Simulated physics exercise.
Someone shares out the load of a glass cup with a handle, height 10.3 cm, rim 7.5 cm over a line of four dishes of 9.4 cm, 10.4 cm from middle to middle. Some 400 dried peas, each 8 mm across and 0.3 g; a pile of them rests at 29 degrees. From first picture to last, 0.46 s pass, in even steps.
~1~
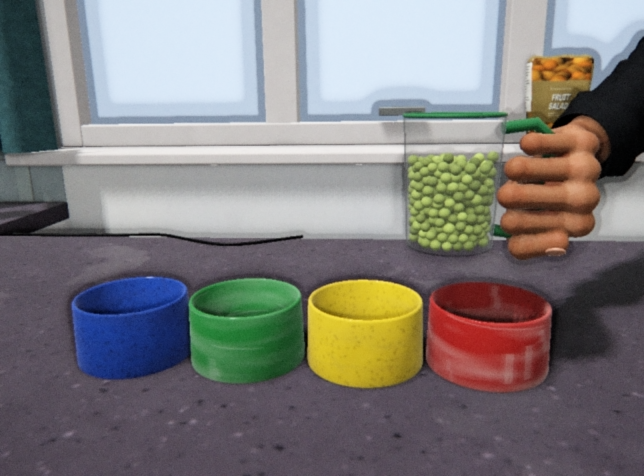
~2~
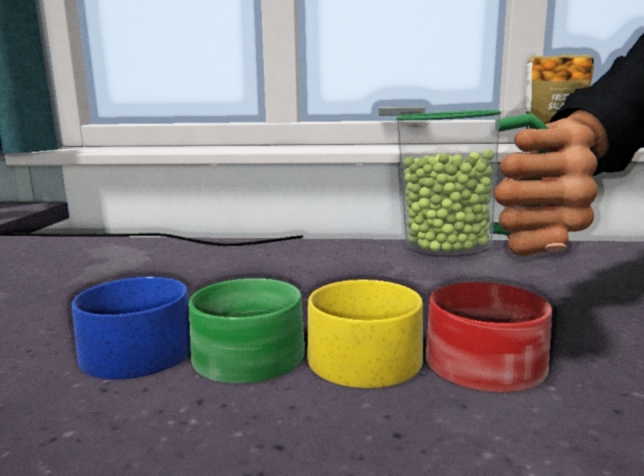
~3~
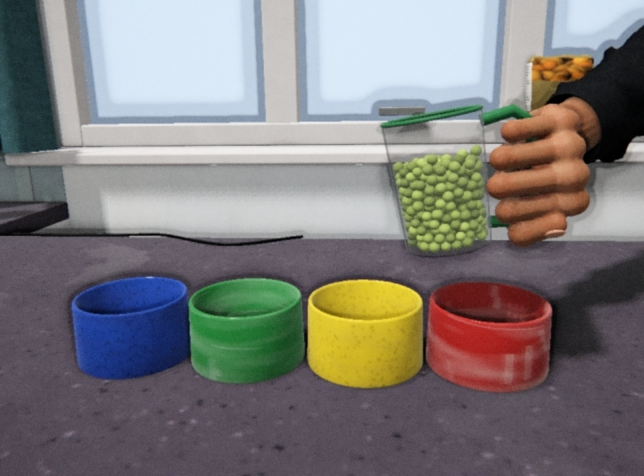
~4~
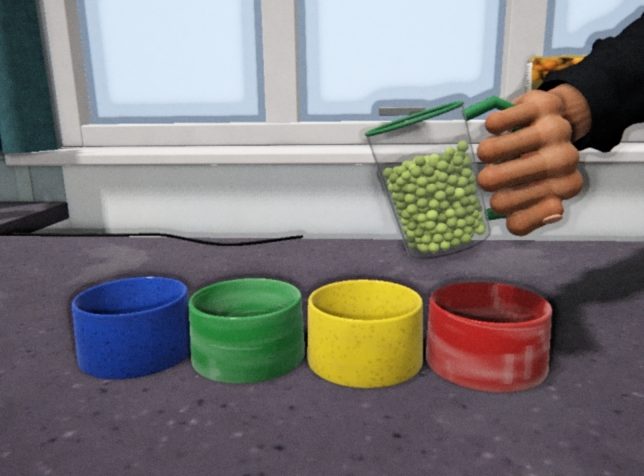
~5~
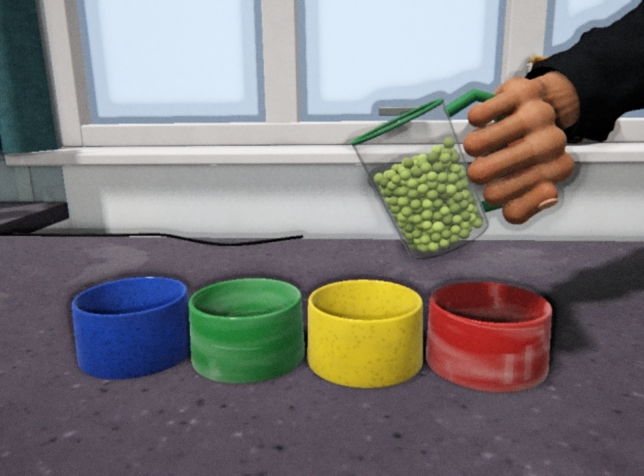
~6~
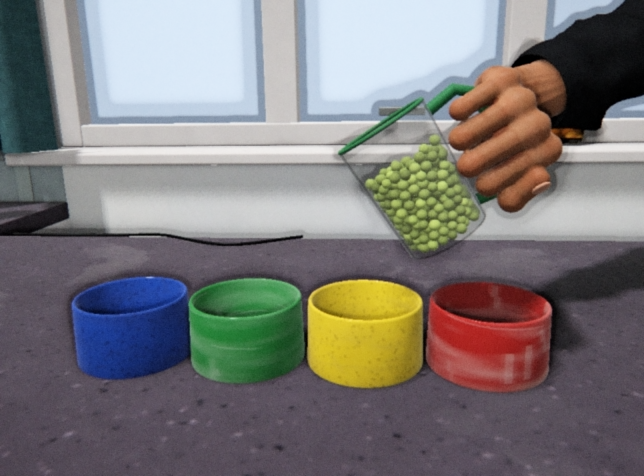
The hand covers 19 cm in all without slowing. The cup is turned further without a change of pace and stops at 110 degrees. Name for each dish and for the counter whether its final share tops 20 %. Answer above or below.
Red dish: Below; blue dish: Below; green dish: Above; yellow dish: Below; on the counter: Below.
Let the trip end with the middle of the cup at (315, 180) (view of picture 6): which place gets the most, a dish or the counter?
Most goes to: Green.
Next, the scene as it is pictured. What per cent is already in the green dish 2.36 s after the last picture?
About 85 per cent by then.
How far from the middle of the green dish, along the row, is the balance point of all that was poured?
Some 2 cm to the left.
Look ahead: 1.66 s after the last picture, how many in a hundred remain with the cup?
About 0 per cent.
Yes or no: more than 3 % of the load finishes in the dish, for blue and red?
Blue yes; red no.
Then, 1.00 s after the last picture, tilt 110 degrees; cup holds 70 %, green 25 %.
Then, 1.66 s after the last picture, tilt 110 degrees; cup holds 0 %, blue 5 %, green 85 %.
Then, 2.36 s after the last picture, tilt 110 degrees; cup holds 0 %, blue 5 %, green 85 %.
In the end, red 0 %, blue 5 %, green 85 %, yellow 0 %, counter 10 %.
